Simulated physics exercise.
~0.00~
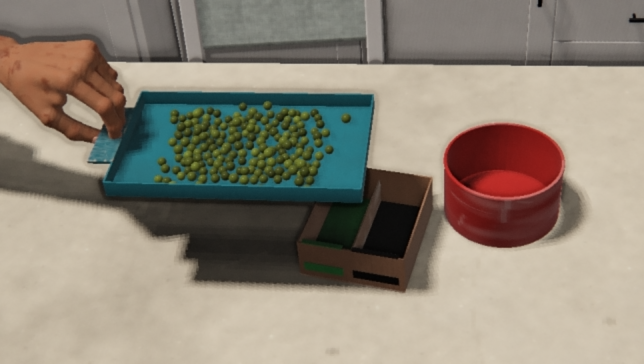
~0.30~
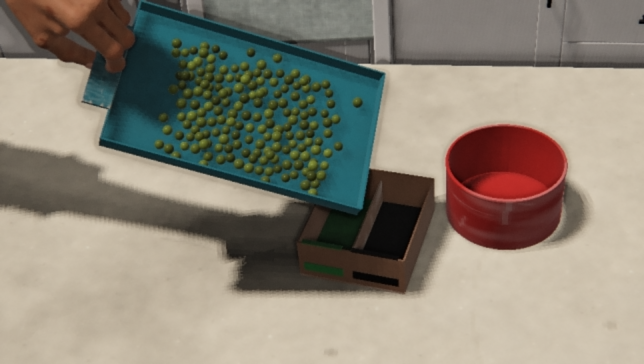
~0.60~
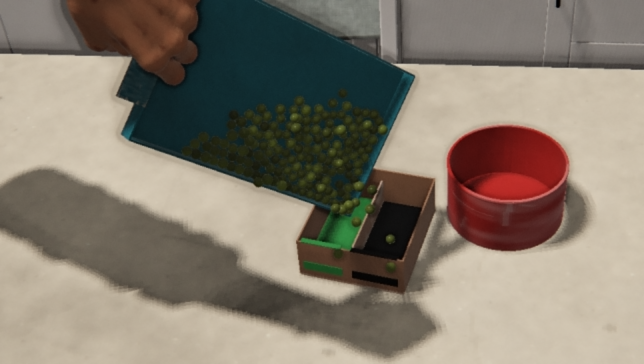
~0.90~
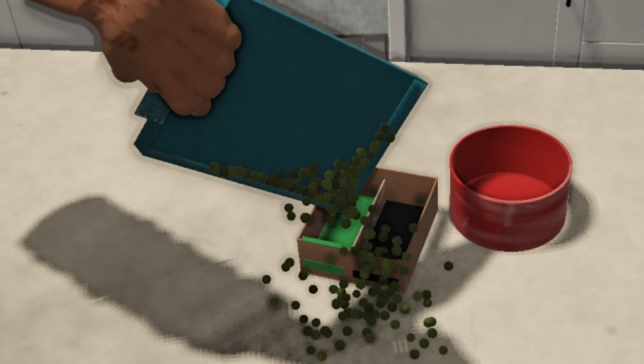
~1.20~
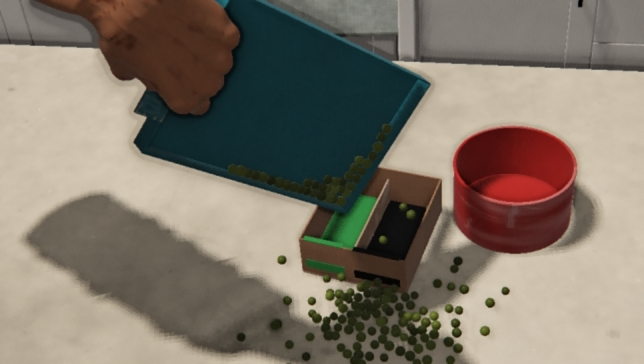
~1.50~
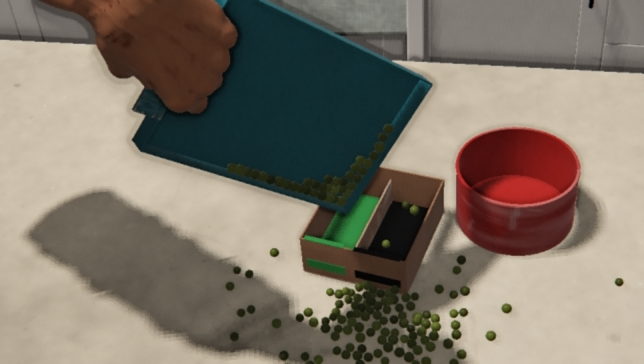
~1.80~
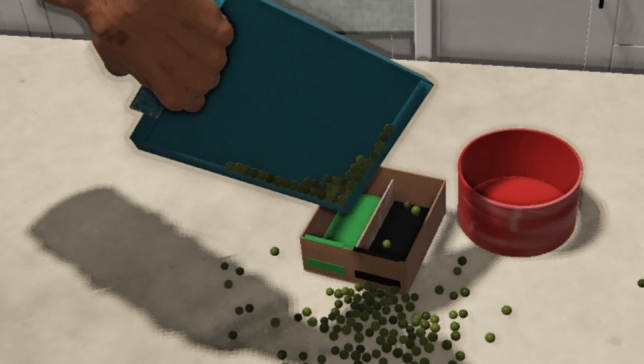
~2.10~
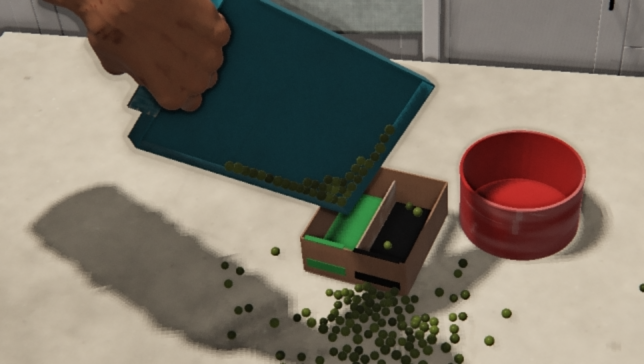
On a pale tabletop in front of grey cabinets, a hand holds a blue tray scattered with small green olives, beside a small brown box with a green section and a black section and a red pot to its right. The hand tips the tray steeply toward the box, and the olives slide down to its lower corner. They pour over the edge, most of them landing on the table in front of the box and spreading out. The tray then stays tilted, some olives still along its lower edge, a few in the black section, and the red pot empty.
